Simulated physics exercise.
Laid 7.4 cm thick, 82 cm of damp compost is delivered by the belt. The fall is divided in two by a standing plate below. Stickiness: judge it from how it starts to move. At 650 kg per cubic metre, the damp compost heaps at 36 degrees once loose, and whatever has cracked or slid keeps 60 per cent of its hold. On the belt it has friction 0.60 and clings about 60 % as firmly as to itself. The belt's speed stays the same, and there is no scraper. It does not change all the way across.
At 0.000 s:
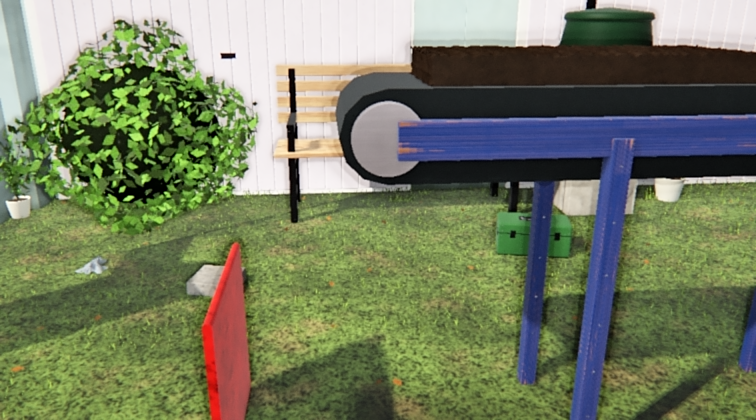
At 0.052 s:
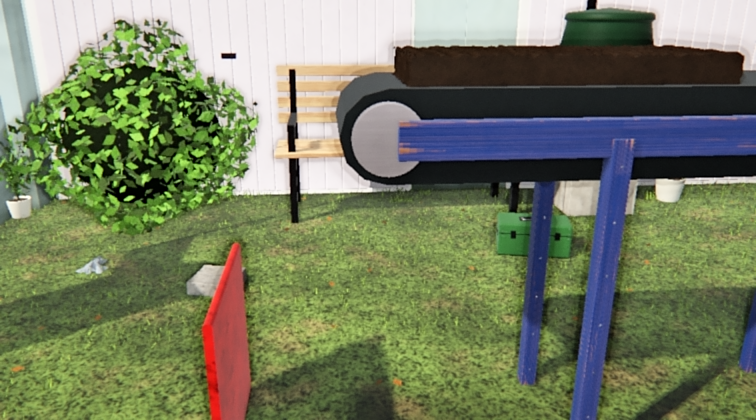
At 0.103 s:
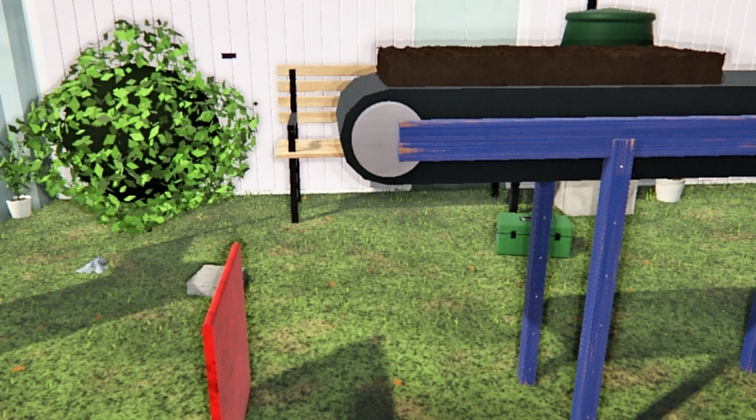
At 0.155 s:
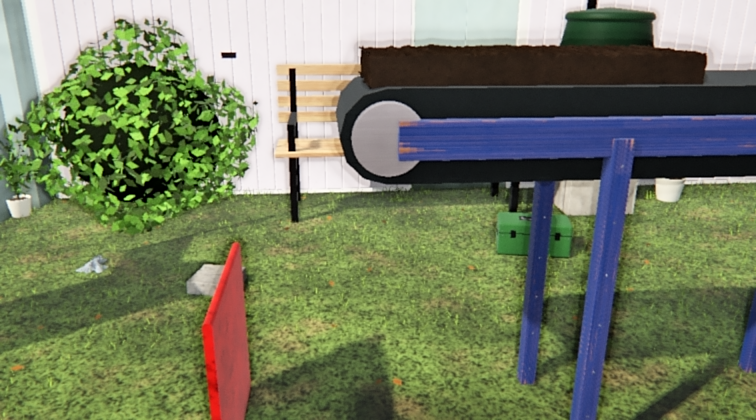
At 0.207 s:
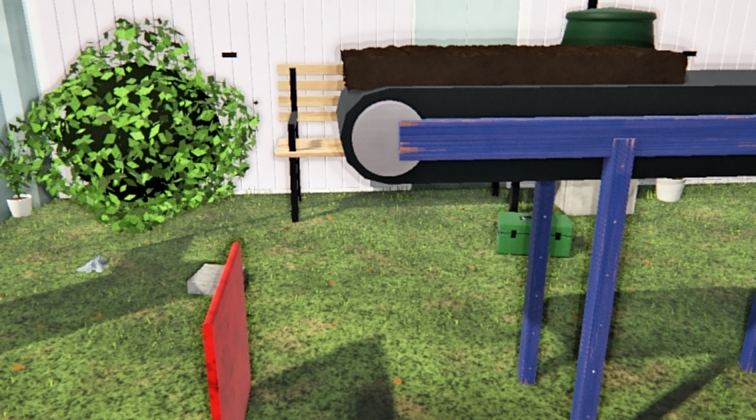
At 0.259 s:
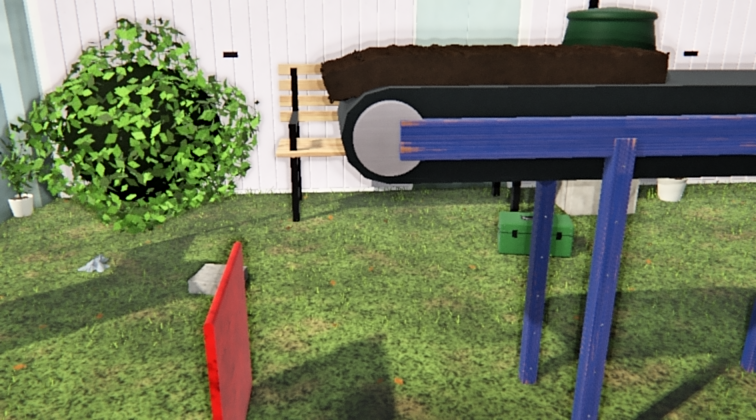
A slab of dark brown compost rides left along the conveyor, its front passing over the roller.
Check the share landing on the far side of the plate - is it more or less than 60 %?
I expect it to be less.
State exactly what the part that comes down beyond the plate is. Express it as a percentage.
That share is some 0 percent.
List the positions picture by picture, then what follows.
Foremost bit of the damp compost at (432, 56), in the first picture.
Foremost bit of the damp compost at (411, 56), in the second picture.
Foremost bit of the damp compost at (391, 56), in the third picture.
Foremost bit of the damp compost at (369, 66), 6 % of it past the top of the roller, in one piece, in the fourth picture.
Foremost bit of the damp compost at (347, 68), 12 % of it past the top of the roller, in one piece, in the fifth picture.
Foremost bit of the damp compost at (325, 82), 17 % of it past the top of the roller, in one piece, in the sixth picture.
After 0.51 s, 0 % is beyond the plate's line.
After 0.80 s, 0 % is beyond the plate's line.
After 1.10 s, 0 % is beyond the plate's line.
After 1.39 s, 0 % is beyond the plate's line.
After 2.60 s, 0 % is beyond the plate's line.
